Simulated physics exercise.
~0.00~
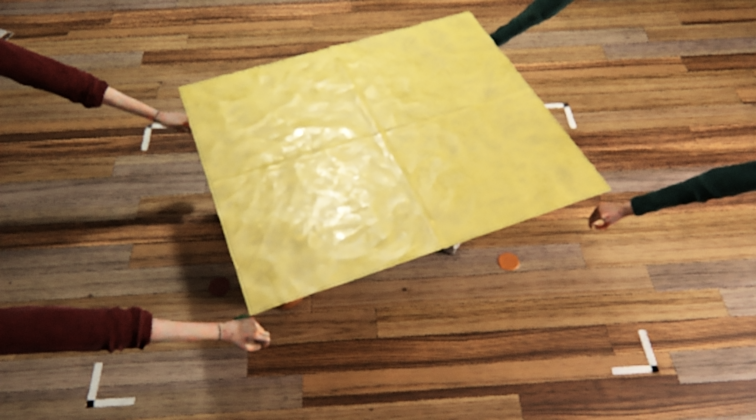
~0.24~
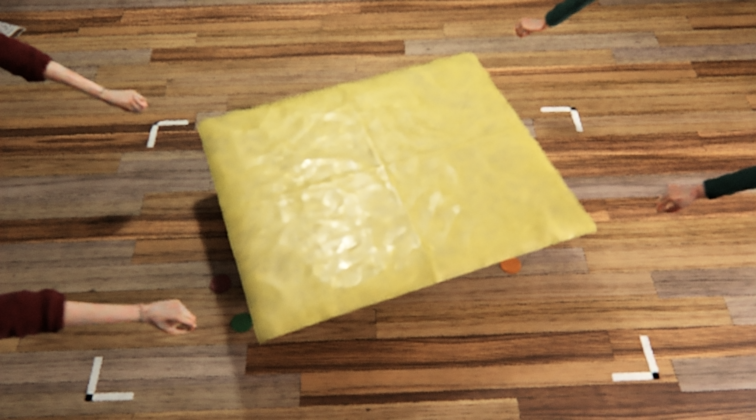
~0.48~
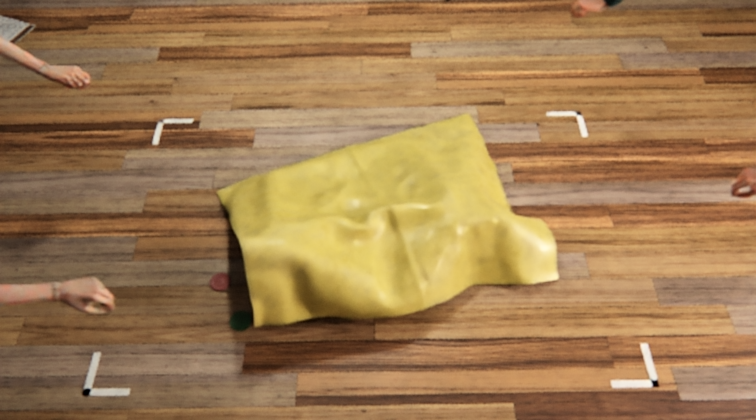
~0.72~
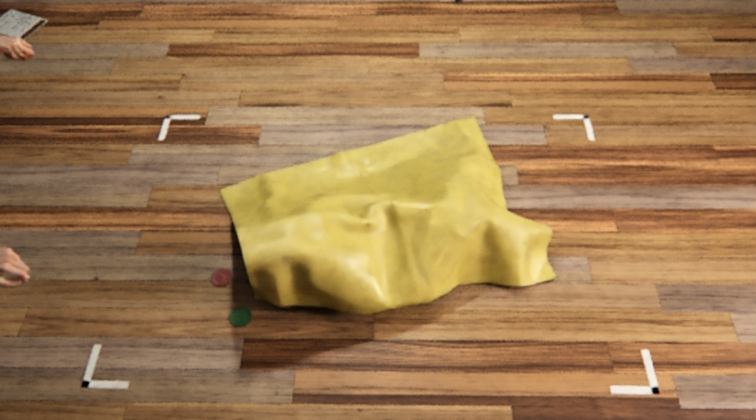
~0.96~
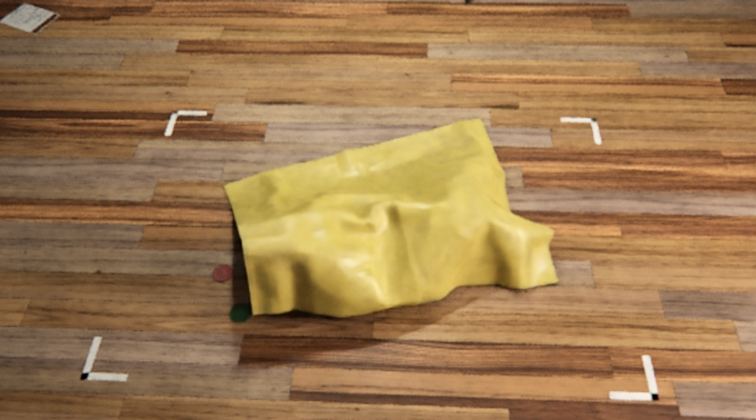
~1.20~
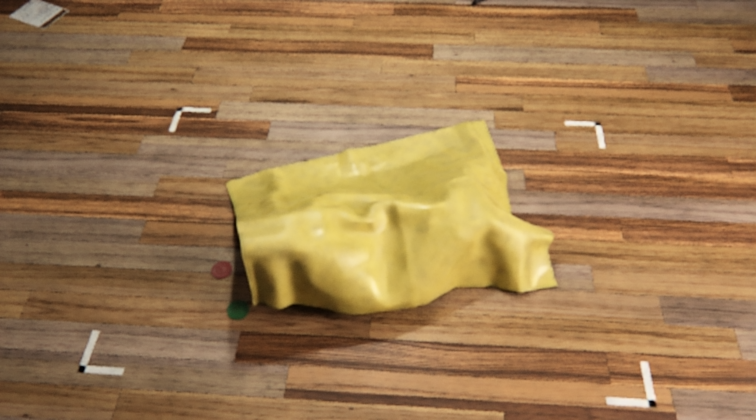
A yellow tarp released by several hands drops and settles crumpled over objects on wooden floor.
